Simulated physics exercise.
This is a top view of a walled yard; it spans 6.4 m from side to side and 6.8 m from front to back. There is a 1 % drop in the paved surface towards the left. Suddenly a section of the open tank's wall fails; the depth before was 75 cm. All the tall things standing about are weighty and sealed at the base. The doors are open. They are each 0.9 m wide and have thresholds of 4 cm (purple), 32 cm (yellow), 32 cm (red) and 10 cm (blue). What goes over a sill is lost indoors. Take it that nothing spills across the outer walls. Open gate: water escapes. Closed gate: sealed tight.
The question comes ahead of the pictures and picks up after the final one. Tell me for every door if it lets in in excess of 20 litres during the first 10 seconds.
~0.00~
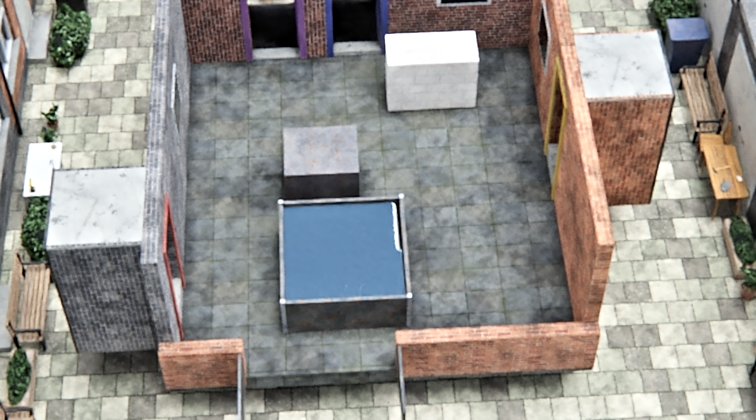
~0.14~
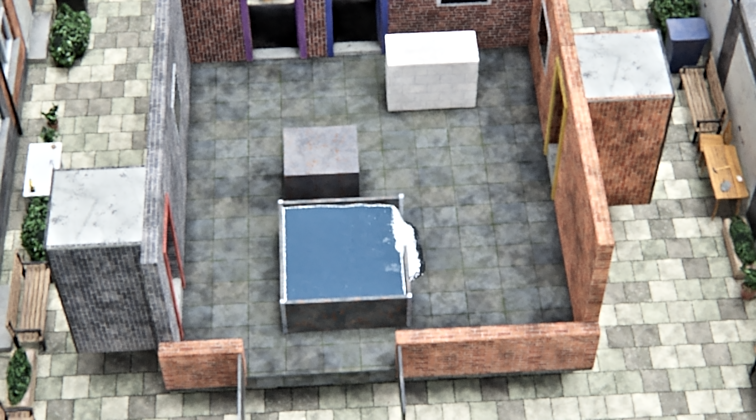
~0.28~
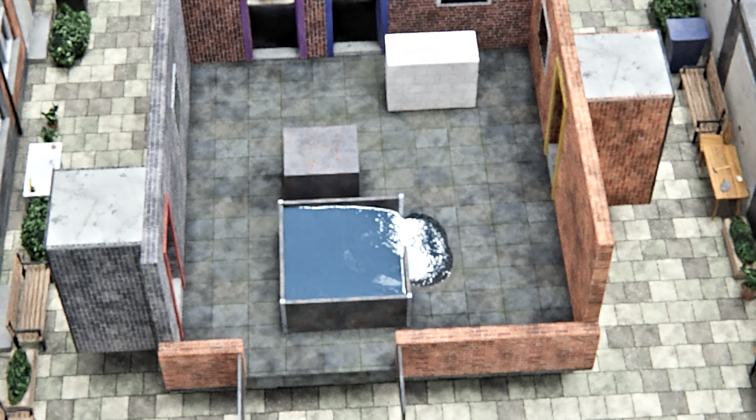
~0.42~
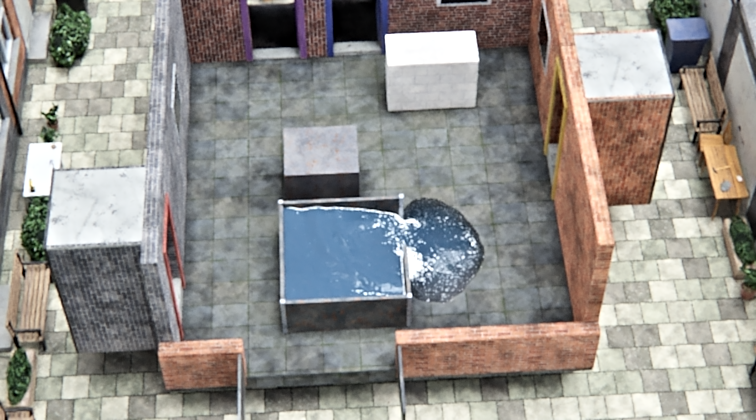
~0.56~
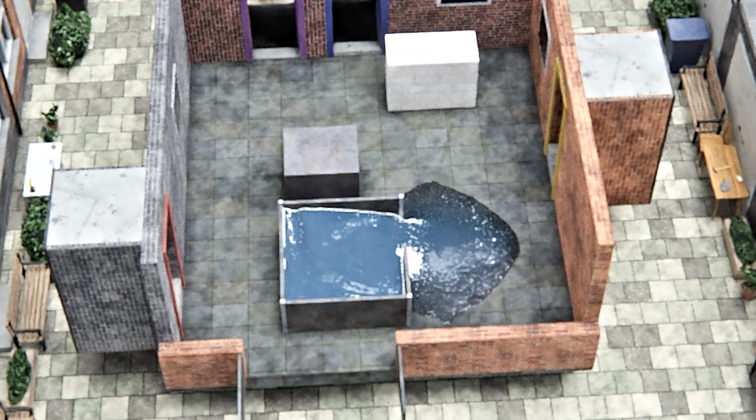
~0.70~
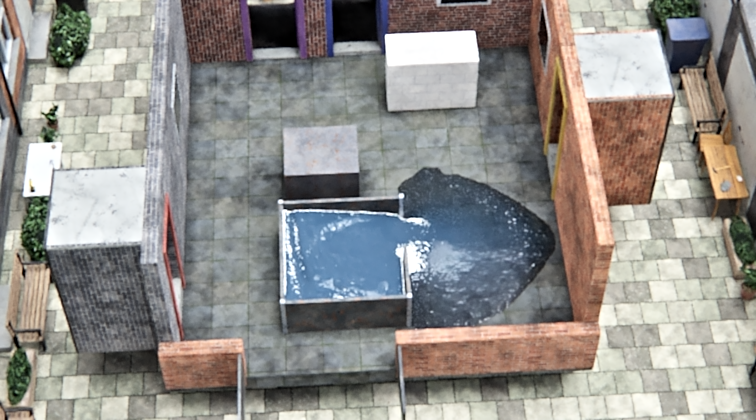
In the first 10 seconds the purple door does not let in over 20 litres; the yellow door does not let in over 20 litres; the red door does not let in over 20 litres; the blue door does not let in over 20 litres.
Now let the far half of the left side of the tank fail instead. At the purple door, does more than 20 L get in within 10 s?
Measured against that limit, the purple door goes beyond it.
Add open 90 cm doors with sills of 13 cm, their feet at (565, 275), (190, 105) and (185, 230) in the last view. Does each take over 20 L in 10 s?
More, less, less.
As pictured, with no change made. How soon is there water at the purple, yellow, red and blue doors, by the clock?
Doors: Purple 4.0 s / yellow 1.0 s / red 5.0 s / blue 3.4 s.
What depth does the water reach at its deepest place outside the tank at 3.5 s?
Around 30 centimetres.
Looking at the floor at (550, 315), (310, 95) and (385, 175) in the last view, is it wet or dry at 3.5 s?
First spot soaked, second bone dry, third bone dry.
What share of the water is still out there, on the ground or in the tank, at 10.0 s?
I'd put it at some 94 percent still there.
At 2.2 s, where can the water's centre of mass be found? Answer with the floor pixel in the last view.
About (418, 253).
After 1.4 s water covers 25 % of the floor and is deepest (40 cm) near (408, 247); purple door not reached, yellow door 24 cm at the sill, 0 L in, red door not reached, blue door not reached.
After 2.2 s water covers 35 % of the floor and is deepest (36 cm) near (573, 346); purple door not reached, yellow door 23 cm at the sill, 0 L in, red door not reached, blue door not reached.
After 3.5 s water covers 45 % of the floor and is deepest (30 cm) near (486, 51); purple door not reached, yellow door 15 cm at the sill, 0 L in, red door not reached, blue door 2 cm at the sill, 0 L in.
After 6.0 s water covers 75 % of the floor and is deepest (18 cm) near (414, 317); purple door 5 cm at the sill, 0 L in, yellow door 10 cm at the sill, 0 L in, red door 5 cm at the sill, 0 L in, blue door 7 cm at the sill, 0 L in.
After 10.0 s water covers 95 % of the floor and is deepest (14 cm) near (191, 66); purple door 3 cm at the sill, 1 L in, yellow door 8 cm at the sill, 0 L in, red door 5 cm at the sill, 0 L in, blue door 6 cm at the sill, 0 L in.
